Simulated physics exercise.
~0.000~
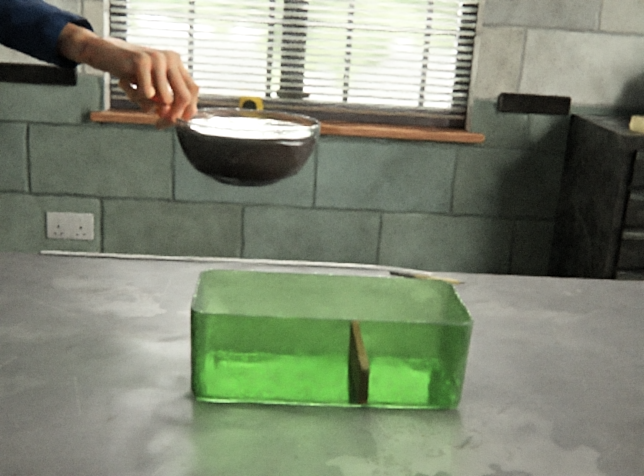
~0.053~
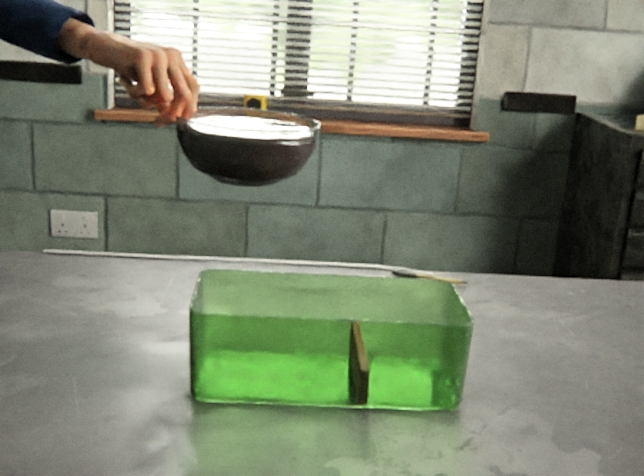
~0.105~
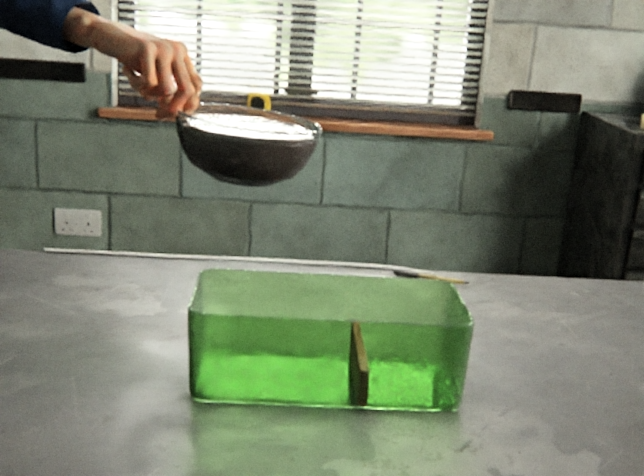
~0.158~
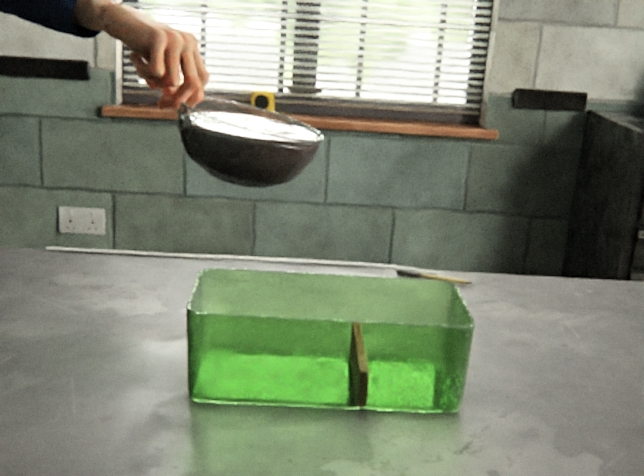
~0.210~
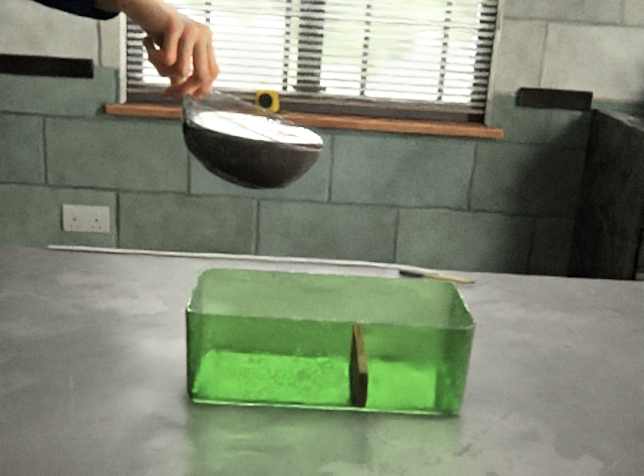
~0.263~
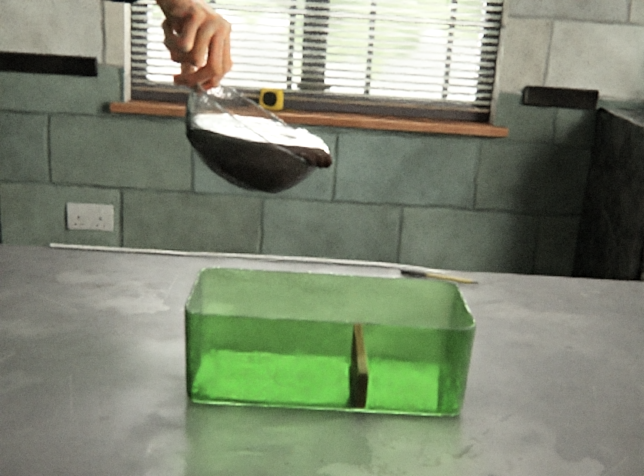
A glass bowl of dark coffee is held by a hand above a grey table in a kitchen with green-grey wall tiles, seen from the front at a slight downward angle. Below it sits a green, see-through long basin with a brown dividing wall right of centre, and a blind-covered window behind. The hand tilts the bowl gradually rightward, dark liquid reaching its lowered lip, as the background drifts slightly right.
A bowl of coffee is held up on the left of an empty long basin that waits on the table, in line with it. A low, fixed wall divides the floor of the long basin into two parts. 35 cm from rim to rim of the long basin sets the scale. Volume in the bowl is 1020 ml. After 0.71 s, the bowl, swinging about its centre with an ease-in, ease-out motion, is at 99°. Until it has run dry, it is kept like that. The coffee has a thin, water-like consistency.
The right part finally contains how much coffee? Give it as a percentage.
About 41 in every hundred parts.
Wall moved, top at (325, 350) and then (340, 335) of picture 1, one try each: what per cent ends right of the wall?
The first try gives 70 percent and the second 65 percent.
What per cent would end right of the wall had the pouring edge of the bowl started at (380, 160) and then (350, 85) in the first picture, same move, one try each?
Around 70 per cent first, around 60 per cent next.
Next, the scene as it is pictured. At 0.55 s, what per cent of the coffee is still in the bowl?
At that time about 16 in a hundred parts are still held.
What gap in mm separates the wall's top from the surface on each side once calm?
For the left, around 30 mm; for the right, around 24 mm.
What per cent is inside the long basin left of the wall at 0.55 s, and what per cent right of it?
About 6 left, 26 right.
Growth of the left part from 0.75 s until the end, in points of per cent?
About 10 percent.
Then, 0.55 s in, the tilt is 87° and 16 per cent is still to pour, 6 is left of the wall and 26 right of it.
Then, 0.75 s in, the tilt is 99° and 1 per cent is still to pour, 45 is left of the wall and 41 right of it.
Then, 0.97 s in, the tilt is 99° and 0 per cent is still to pour, 54 is left of the wall and 41 right of it.
Then, 1.21 s in, the tilt is 99° and 0 per cent is still to pour, 55 is left of the wall and 41 right of it.
Finally, 55 per cent lies left of the wall, 41 right of it and 4 outside.
